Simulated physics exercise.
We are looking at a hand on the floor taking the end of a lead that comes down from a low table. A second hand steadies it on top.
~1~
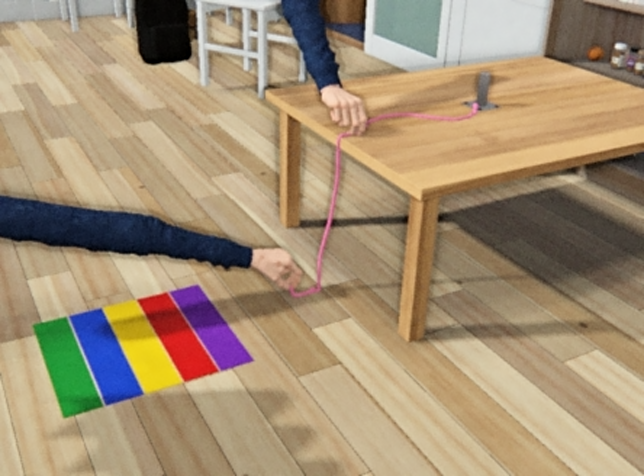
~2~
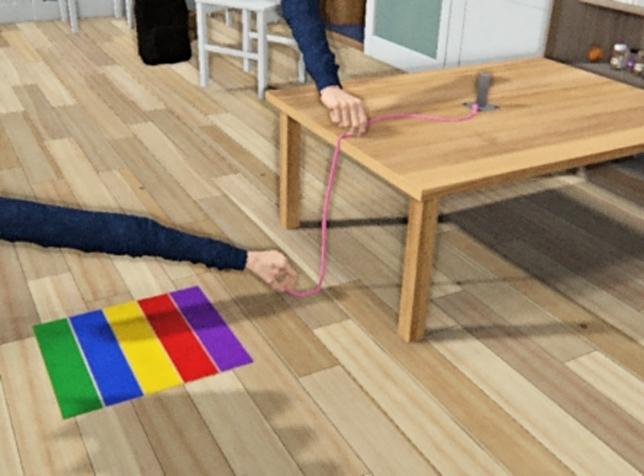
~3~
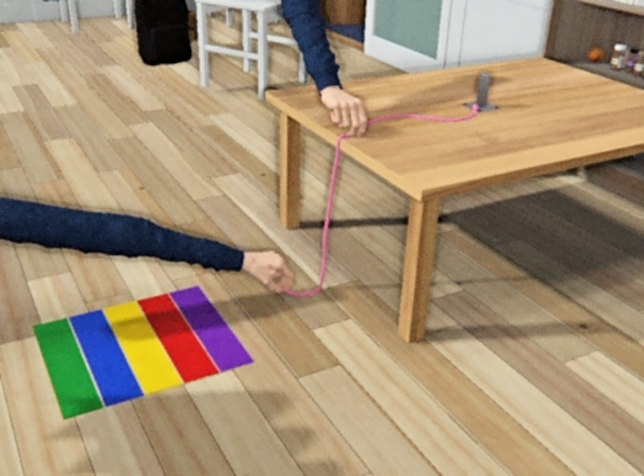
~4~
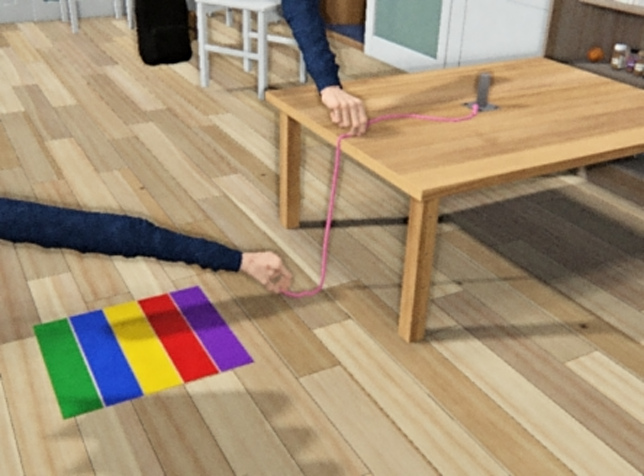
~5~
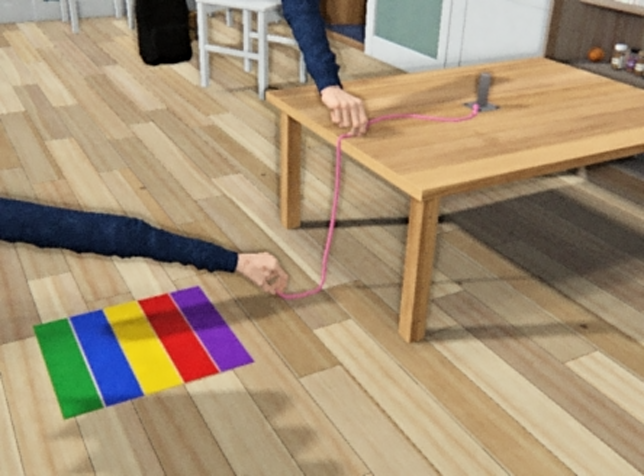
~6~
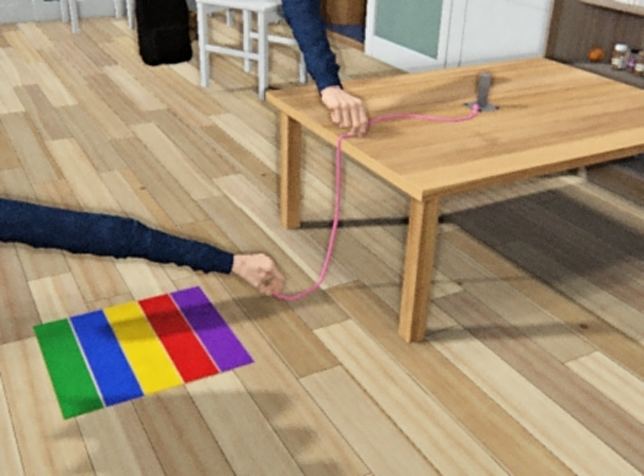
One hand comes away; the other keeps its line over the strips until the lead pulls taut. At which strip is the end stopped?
The end stops over the yellow strip.
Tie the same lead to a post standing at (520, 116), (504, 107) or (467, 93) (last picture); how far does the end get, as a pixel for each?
Try by try, around (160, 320), (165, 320) and (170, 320).
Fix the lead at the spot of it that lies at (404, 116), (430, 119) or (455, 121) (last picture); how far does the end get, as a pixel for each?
Near (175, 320), (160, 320) and (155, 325).
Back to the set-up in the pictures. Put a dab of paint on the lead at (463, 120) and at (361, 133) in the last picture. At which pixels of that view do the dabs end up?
About (439, 114), and the other about (325, 147).
Soon after, end near (203, 310); over purple.
After that, end near (161, 321); over red.
At the stop, end near (136, 328); over yellow. It gets as far as the yellow strip.
